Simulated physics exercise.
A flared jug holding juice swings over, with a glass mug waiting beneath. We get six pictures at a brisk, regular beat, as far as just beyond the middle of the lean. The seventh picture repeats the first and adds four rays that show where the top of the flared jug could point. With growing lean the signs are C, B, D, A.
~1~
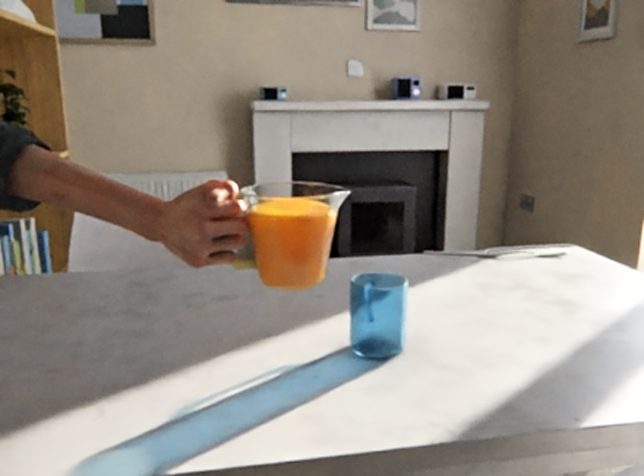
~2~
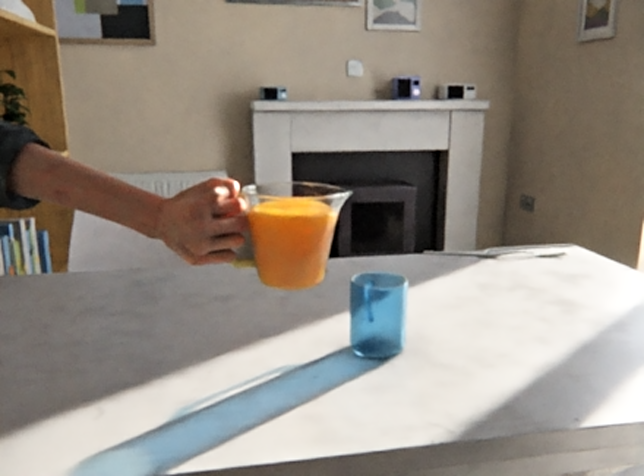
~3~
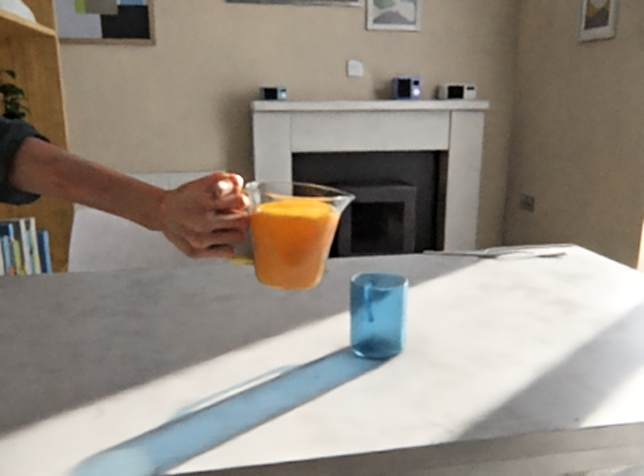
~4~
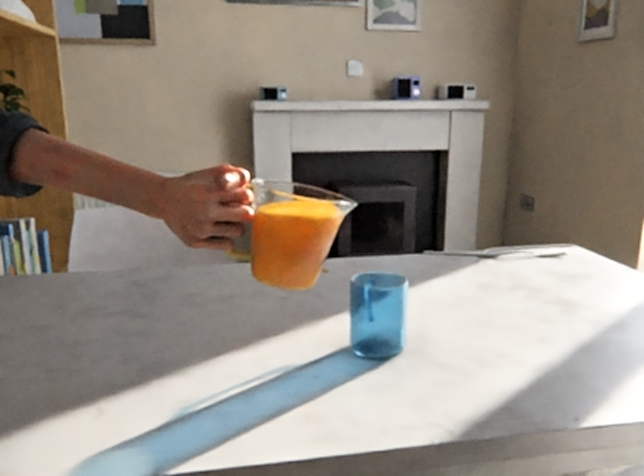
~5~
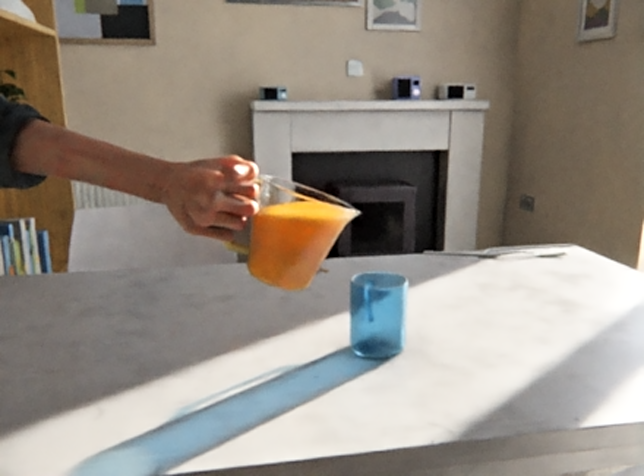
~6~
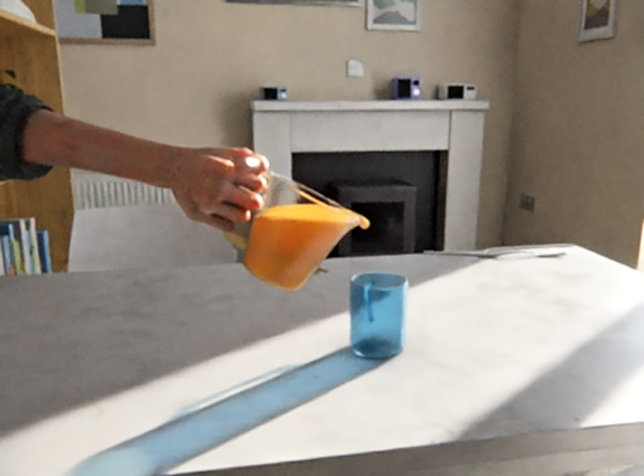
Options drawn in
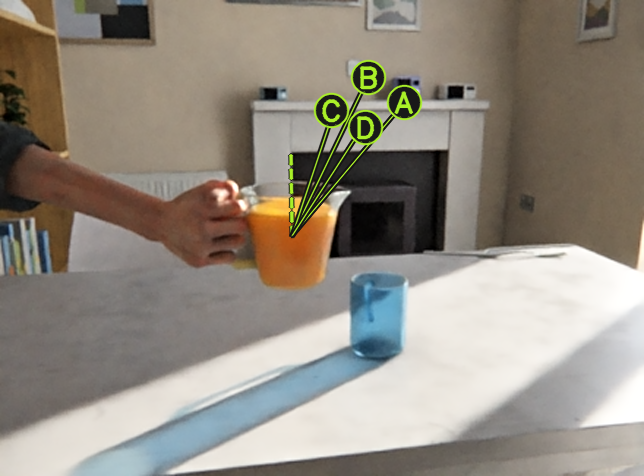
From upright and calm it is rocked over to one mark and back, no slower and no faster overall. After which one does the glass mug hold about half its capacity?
Choose A.
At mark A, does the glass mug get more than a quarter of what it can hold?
Yes.
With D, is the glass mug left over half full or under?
Under.
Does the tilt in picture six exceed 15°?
Yes.
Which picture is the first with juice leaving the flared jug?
In picture 6.
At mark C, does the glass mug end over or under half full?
Under.
On the marked copy, A at (393, 115); B at (361, 92); C at (328, 127); D at (353, 140).
With A, the glass mug ends with about 47 % of what it can hold.
With B, the glass mug ends with about 11 % of what it can hold.
With C, nothing reaches the glass mug.
With D, the glass mug ends with about 27 % of what it can hold.
